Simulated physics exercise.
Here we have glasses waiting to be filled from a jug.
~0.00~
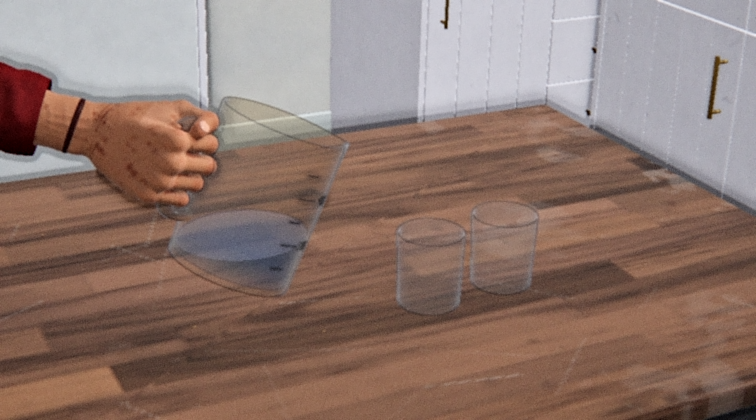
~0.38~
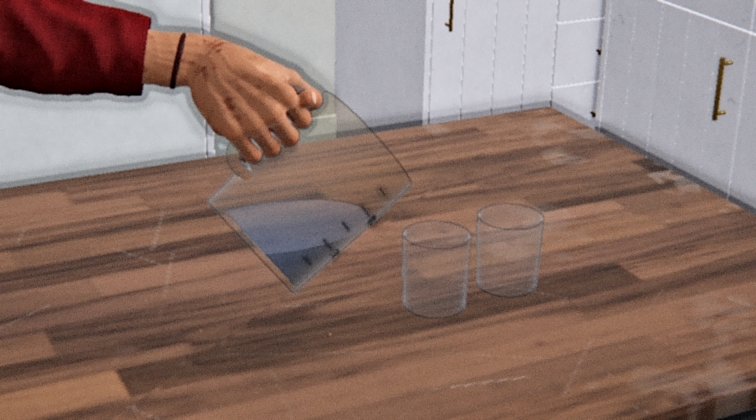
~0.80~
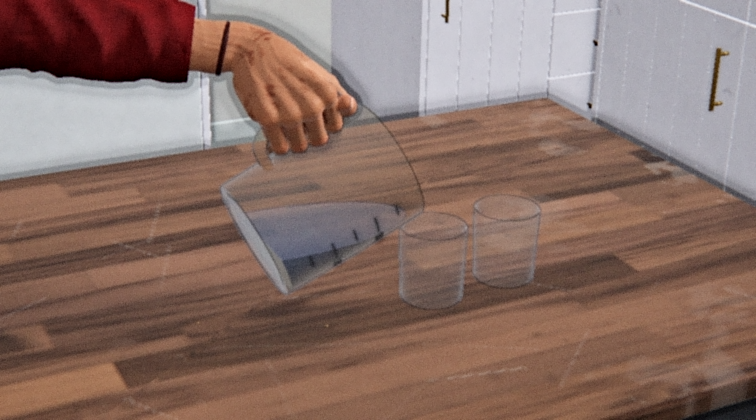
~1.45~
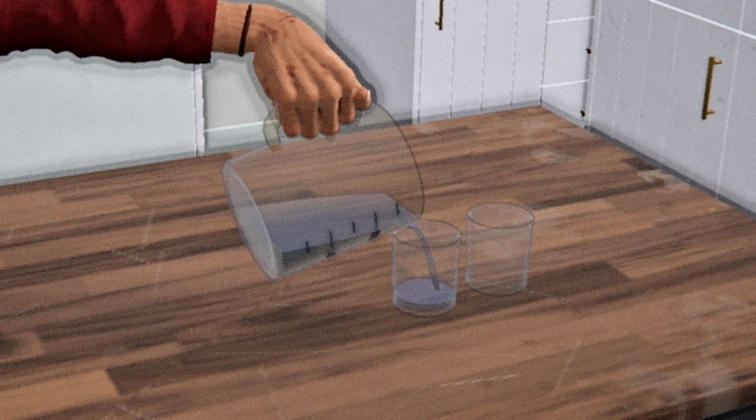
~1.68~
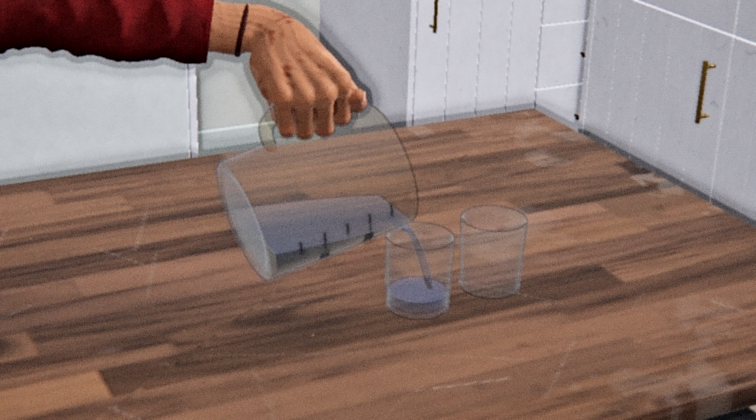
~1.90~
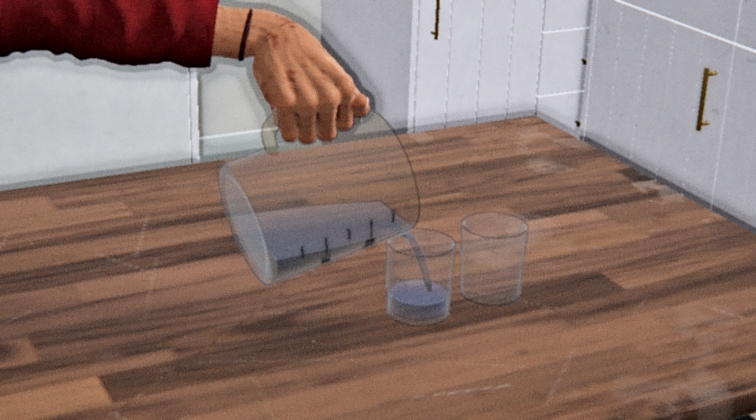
A hand in a red sleeve moves a clear jug of bluish liquid rightward over a wooden counter, tilting it increasingly, then pours a thin stream into the nearer of two empty glasses, where a shallow layer collects.
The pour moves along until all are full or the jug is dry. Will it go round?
The dyed water does not stretch that far.
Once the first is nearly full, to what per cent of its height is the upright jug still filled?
About 5 per cent.
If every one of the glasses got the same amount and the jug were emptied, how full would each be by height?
Roughly 70 per cent.
Around 3.2 s, the first is about half full.
Around 8.6 s, the first is done and the jug has about a third of its load.
Around 14.1 s, the jug is empty with one filled and the next at about half of a serving.
